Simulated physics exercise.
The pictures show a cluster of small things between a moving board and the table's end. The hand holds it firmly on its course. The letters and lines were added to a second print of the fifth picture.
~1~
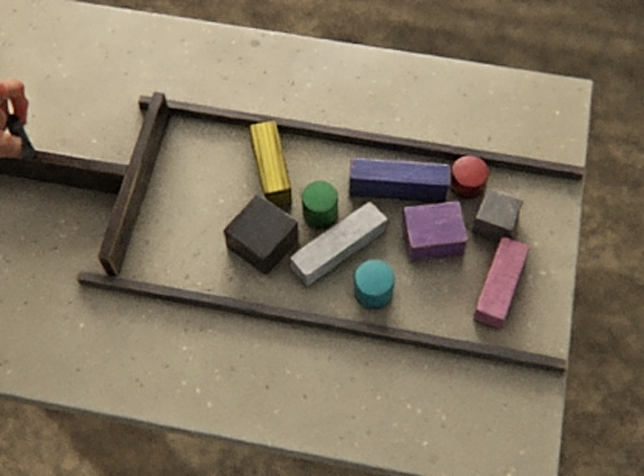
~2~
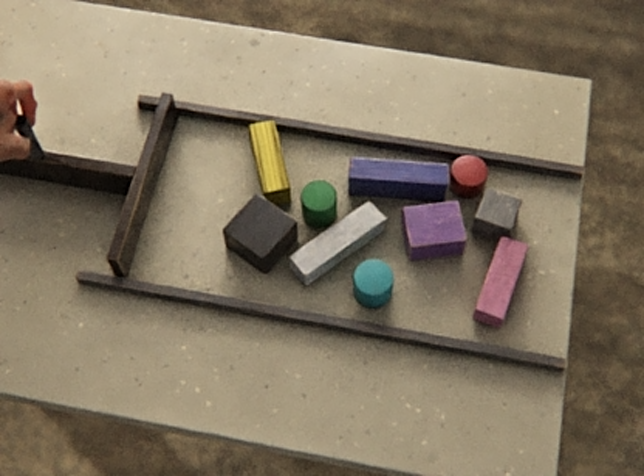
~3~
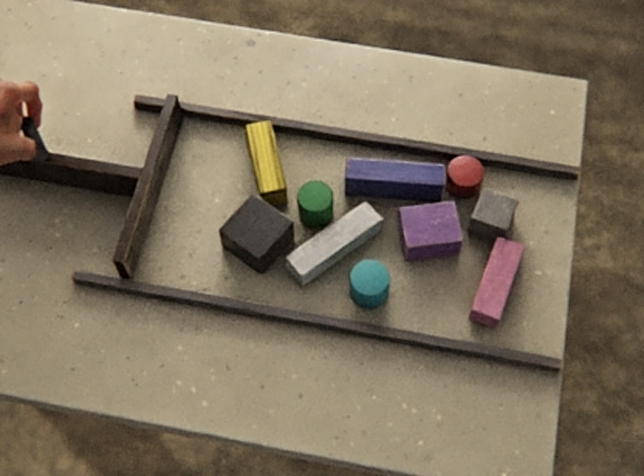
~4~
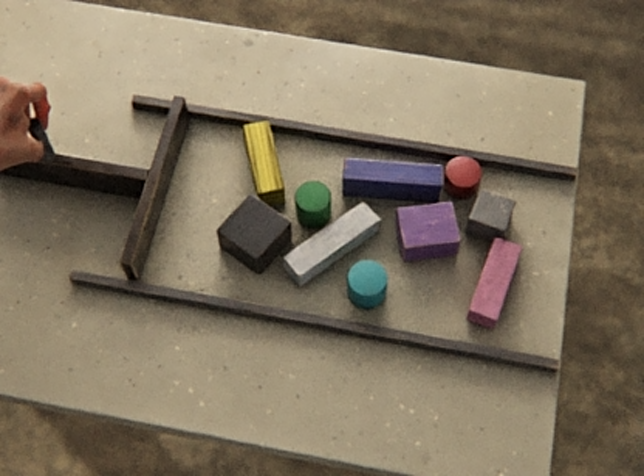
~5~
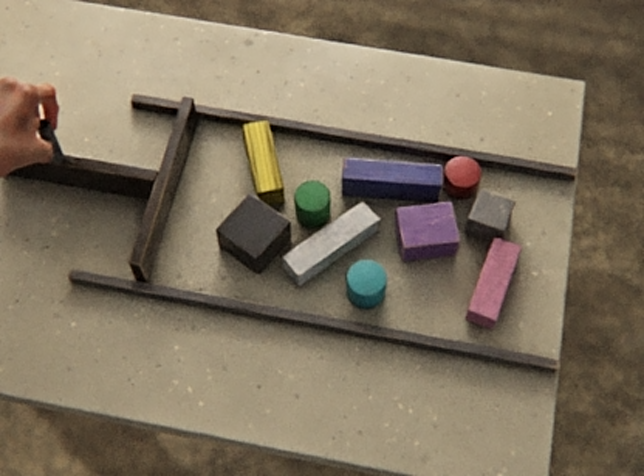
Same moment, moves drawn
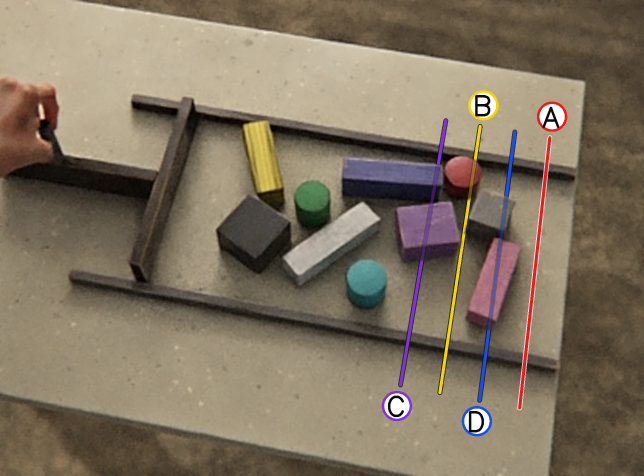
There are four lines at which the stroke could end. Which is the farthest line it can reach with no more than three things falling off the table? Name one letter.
At B, and not beyond.
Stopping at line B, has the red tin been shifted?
By then, yes.
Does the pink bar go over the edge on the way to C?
Yes.
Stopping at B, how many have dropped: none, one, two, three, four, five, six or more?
In all, three.
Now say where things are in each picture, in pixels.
The first frame shows turquoise tin (374, 285); green tin (320, 204); yellow stick (271, 164).
The second frame shows board (141, 172); red tin (468, 177).
The third frame shows board (146, 174); blue bar (395, 180).
The fourth frame shows board (154, 175); black block (255, 234).
The fifth frame shows board (162, 176); white bar (332, 244); turquoise tin (366, 285); green tin (313, 204).
On the marked copy, A at (536, 263); B at (461, 250); C at (425, 244); D at (498, 257).
Taking B. A third of the way, board (268, 195); yellow stick (300, 170); white bar (343, 251).
Two thirds of the way, board (376, 214); pink bar (526, 296); grey block (531, 222).
When it is over, board (461, 229); grey block over the edge; pink bar over the edge; three fallen.
As for the rest, A drops eight; C is within the limit but short; D drops six.
